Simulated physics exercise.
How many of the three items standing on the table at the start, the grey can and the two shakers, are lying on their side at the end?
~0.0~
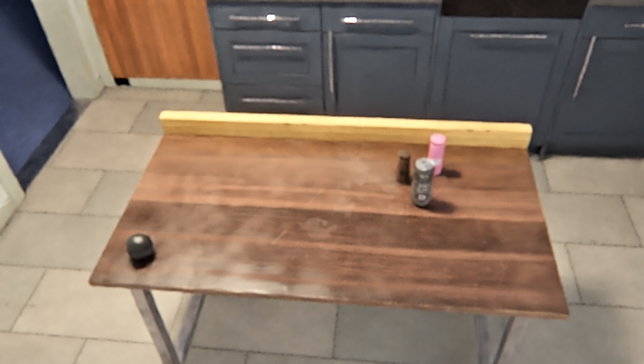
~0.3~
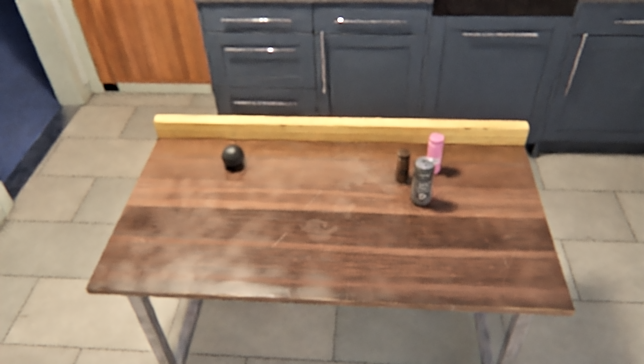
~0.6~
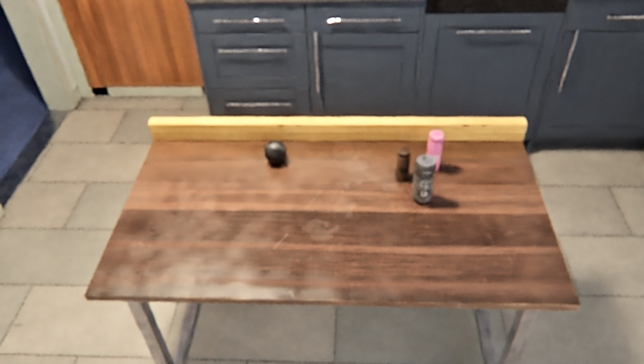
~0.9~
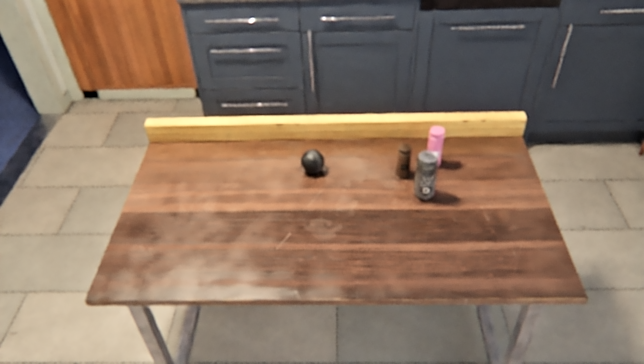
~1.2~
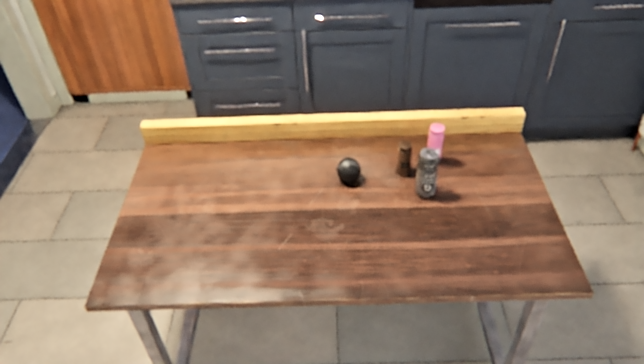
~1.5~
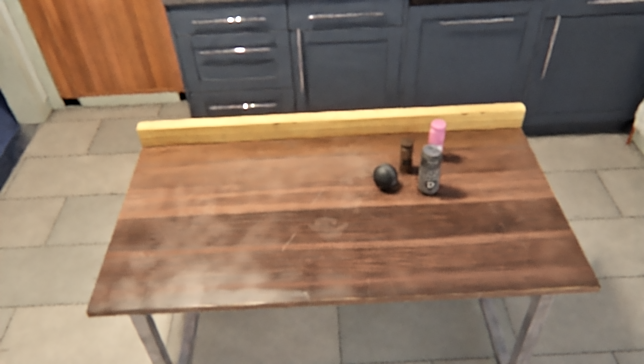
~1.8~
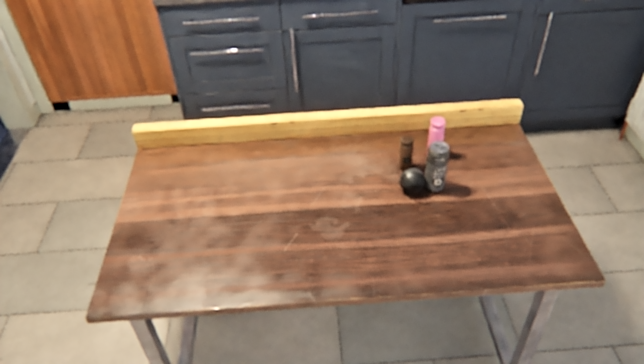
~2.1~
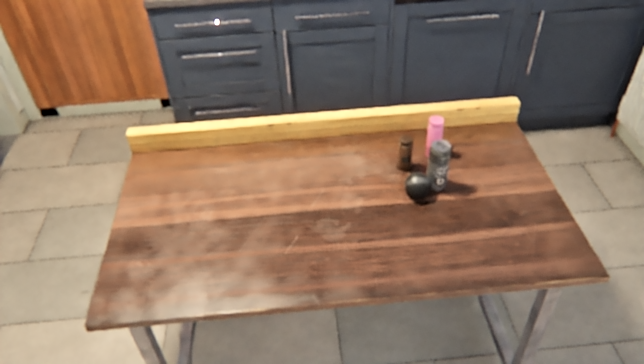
None of them are lying down, as the grey can, the brown shaker and the pink shaker all remain upright.
